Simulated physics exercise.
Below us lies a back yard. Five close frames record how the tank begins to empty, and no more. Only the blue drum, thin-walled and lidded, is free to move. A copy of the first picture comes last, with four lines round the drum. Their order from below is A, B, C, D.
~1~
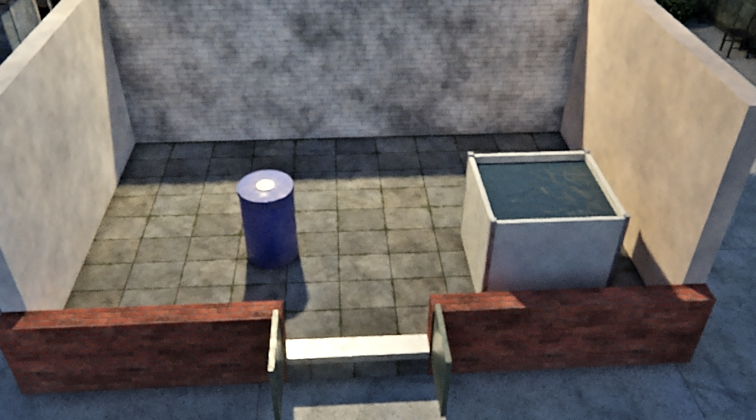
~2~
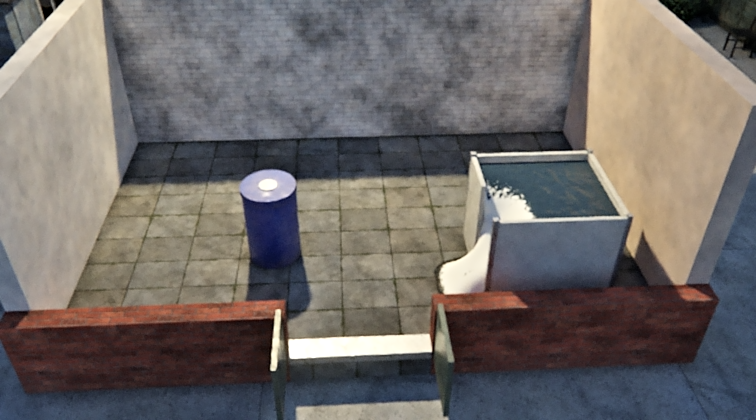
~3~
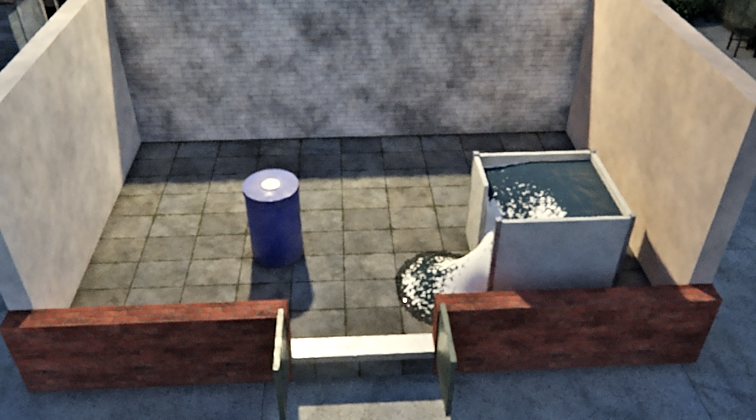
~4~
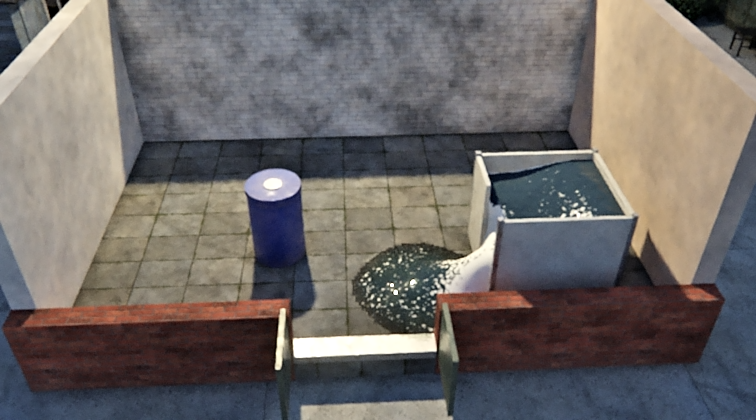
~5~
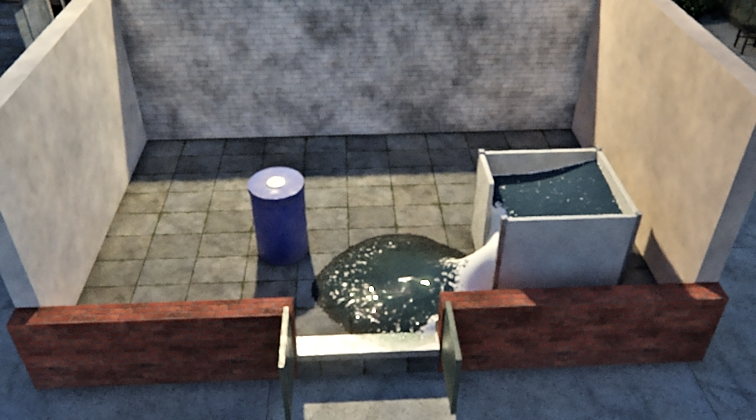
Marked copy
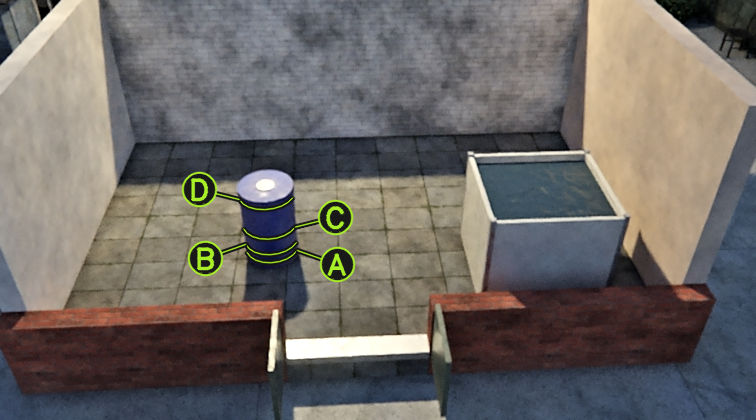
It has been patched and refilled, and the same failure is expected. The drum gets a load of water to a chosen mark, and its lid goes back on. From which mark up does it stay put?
Take C.
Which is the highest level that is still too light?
That would be B.
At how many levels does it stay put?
Two of them.
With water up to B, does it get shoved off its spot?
Yes.
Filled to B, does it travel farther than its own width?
No.
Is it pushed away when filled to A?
Yes.
On the marked copy, A at (270, 262); B at (270, 254); C at (268, 239); D at (264, 209); from the bottom up A, B, C, D.
If A is chosen, it is pushed about twice its own width away.
If B is chosen, it is pushed about half its own width away.
If C is chosen, it does not move.
If D is chosen, it does not move.
